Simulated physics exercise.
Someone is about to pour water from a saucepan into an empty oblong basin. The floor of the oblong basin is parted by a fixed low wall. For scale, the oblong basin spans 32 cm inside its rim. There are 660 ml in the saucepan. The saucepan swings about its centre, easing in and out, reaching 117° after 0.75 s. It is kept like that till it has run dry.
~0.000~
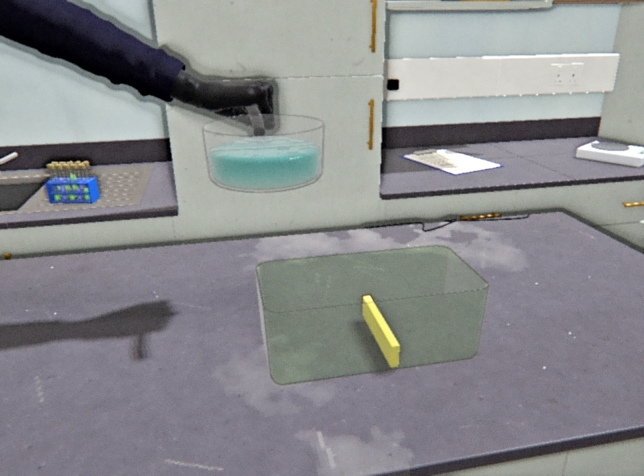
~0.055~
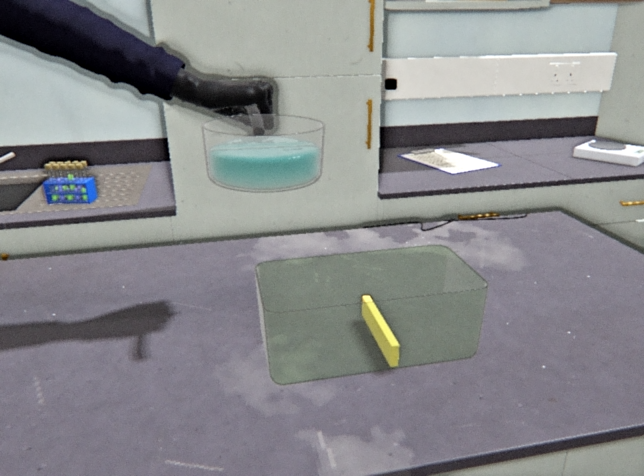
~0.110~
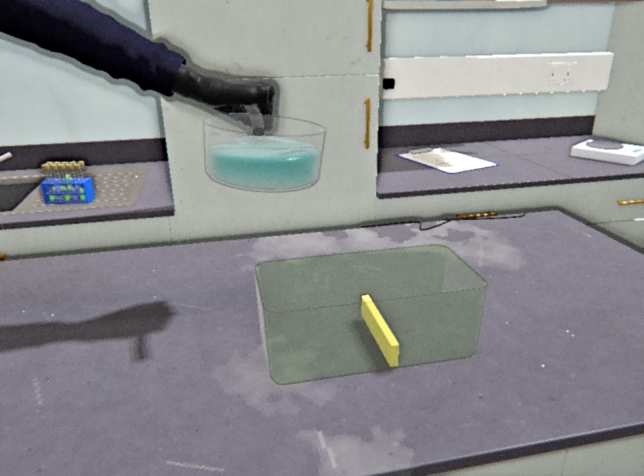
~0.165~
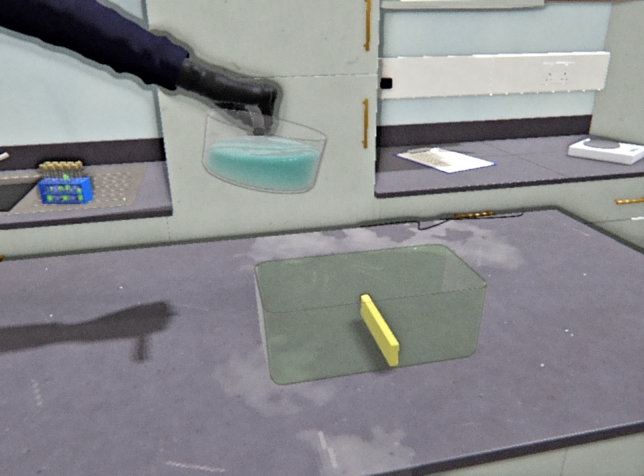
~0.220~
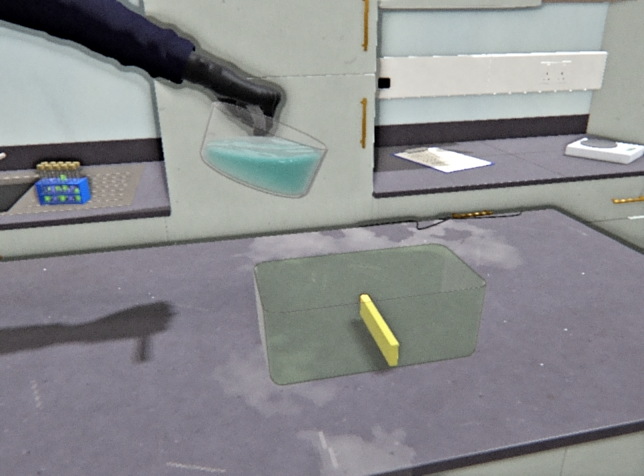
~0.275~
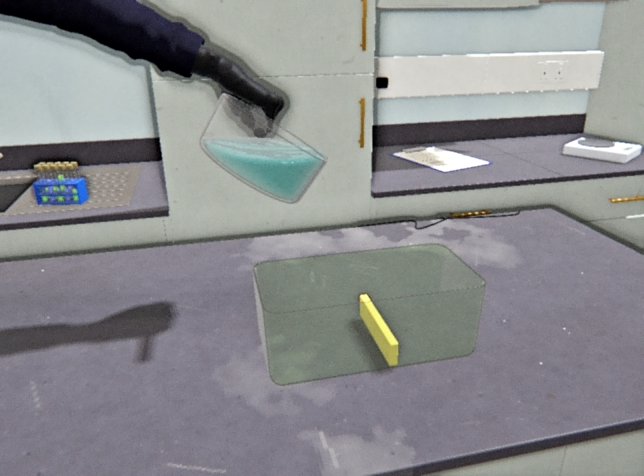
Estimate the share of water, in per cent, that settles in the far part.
About 12 per cent.
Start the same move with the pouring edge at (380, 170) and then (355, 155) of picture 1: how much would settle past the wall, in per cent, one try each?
In turn about 65 and 40 per cent.
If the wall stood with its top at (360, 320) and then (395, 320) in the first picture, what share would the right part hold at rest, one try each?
In turn about 45 and 15 per cent.
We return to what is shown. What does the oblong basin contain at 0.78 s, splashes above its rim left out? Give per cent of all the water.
Near 86 in a hundred.
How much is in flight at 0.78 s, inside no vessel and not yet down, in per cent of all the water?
Some 12 per cent.
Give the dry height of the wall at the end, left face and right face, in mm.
Left about 16 mm, right about 34 mm.
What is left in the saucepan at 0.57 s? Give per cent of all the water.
About 20 per cent.
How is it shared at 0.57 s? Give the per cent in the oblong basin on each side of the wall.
Some 26 per cent left and 1 right.
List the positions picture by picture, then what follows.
In the first frame, it leans 0°; its right rim is at (323, 123); the water meets the walls at (207, 150) and (320, 144); the oblong basin's rim runs from (260, 287) to (467, 266); the wall's top is at (380, 320).
In the second frame, it leans 2°; its right rim is at (323, 124); the water meets the walls at (207, 149) and (319, 145).
In the third frame, it leans 6°; its right rim is at (324, 129); the water meets the walls at (206, 148) and (319, 145).
In the fourth frame, it leans 13°; its right rim is at (325, 137); the water meets the walls at (205, 147) and (320, 147).
In the fifth frame, it leans 23°; its right rim is at (326, 147); the water meets the walls at (204, 145) and (322, 148).
In the sixth frame, it leans 35°; its right rim is at (324, 160); the water meets the walls at (202, 141) and (325, 151); 1 per cent is over the edge.
By 0.57 s the tilt is 101° and 19 per cent is still to pour, 25 is left of the wall and 1 right of it.
By 0.78 s the tilt is 117° and 2 per cent is still to pour, 78 is left of the wall and 8 right of it.
By 1.01 s the tilt is 117° and 0 per cent is still to pour, 84 is left of the wall and 11 right of it.
By 1.25 s the tilt is 117° and 0 per cent is still to pour, 83 is left of the wall and 12 right of it.
At rest 83 per cent lies left of the wall, 12 right of it and 5 outside.
